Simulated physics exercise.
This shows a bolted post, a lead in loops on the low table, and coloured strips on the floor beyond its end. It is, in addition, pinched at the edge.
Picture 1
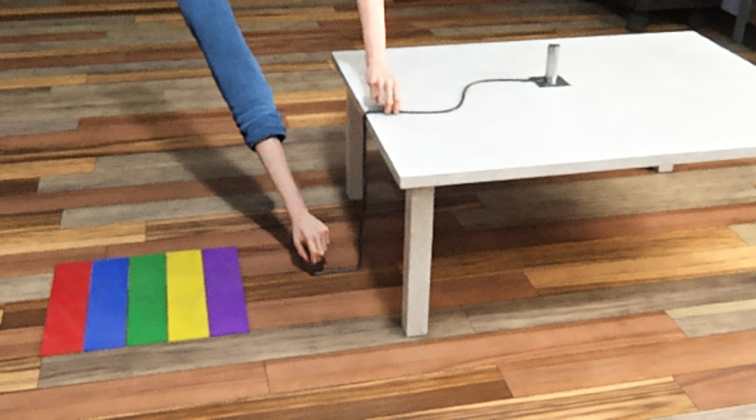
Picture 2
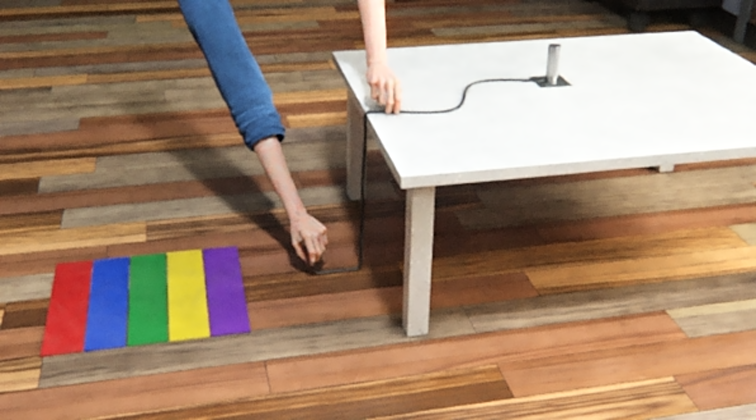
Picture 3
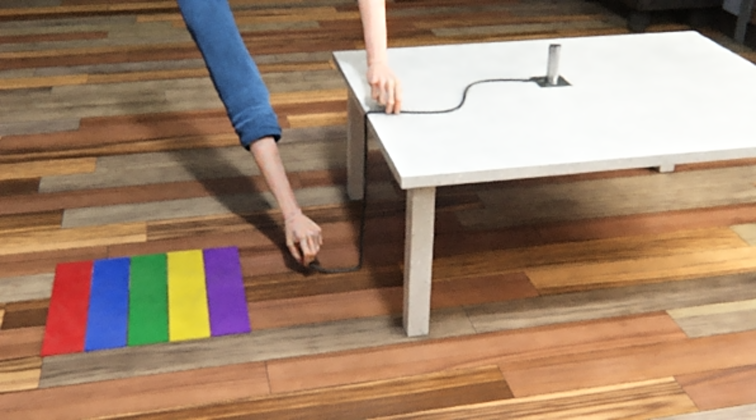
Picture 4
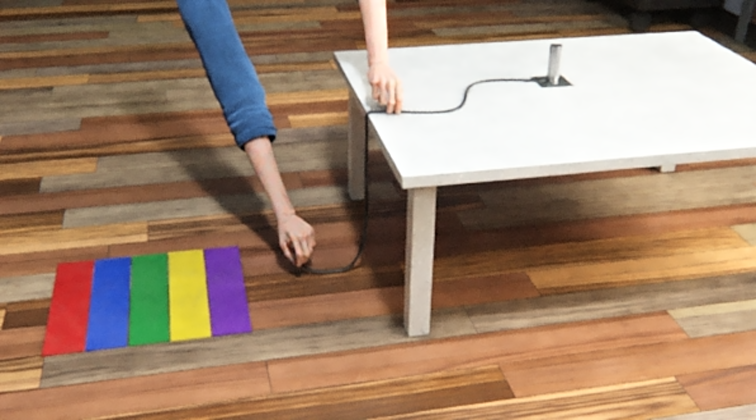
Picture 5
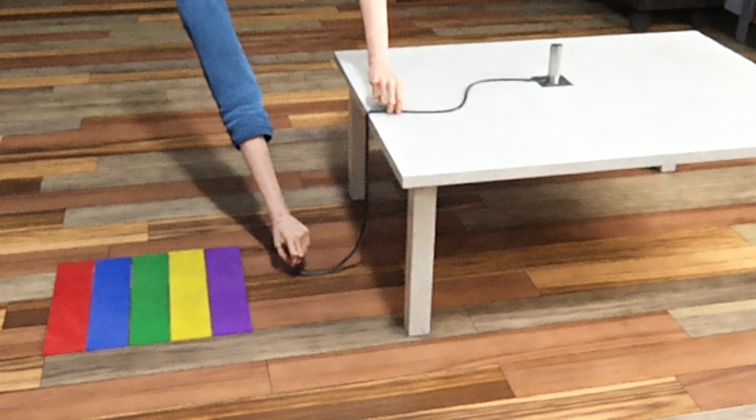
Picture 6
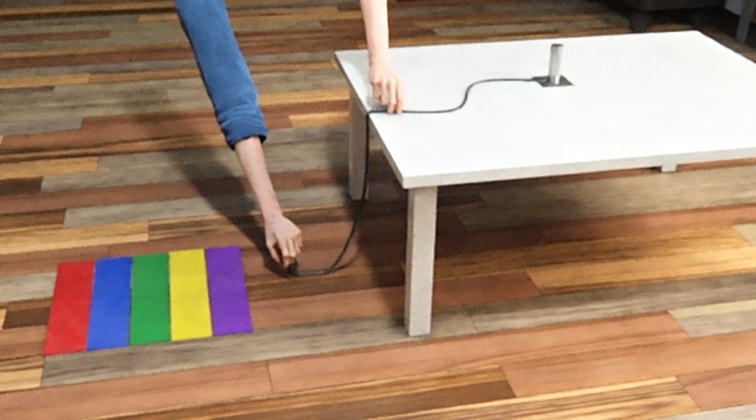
To begin with, one hand pins a dark cord at the edge of a low white table while another holds its end near the floor, right of five coloured strips. The lower hand then draws the end slightly left toward the purple strip, and the hanging cord changes from a sharp bend to a slanting curve.
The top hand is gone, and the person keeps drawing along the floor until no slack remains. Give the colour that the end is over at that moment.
The end is over green.
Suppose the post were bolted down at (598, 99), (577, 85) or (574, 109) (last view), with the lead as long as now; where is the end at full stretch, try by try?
Try 1 about (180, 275), try 2 about (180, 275), try 3 about (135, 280).
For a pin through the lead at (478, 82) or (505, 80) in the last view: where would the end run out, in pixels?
I'd put it around (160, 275) the first time and around (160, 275) the second.
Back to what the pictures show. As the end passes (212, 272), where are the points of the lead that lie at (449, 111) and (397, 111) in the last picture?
Approx. (404, 103); approx. (365, 122).
Soon after, end near (212, 272); over purple.
Then, end near (174, 275); over yellow.
At full stretch, end near (152, 278); over green. It gets as far as the green strip.
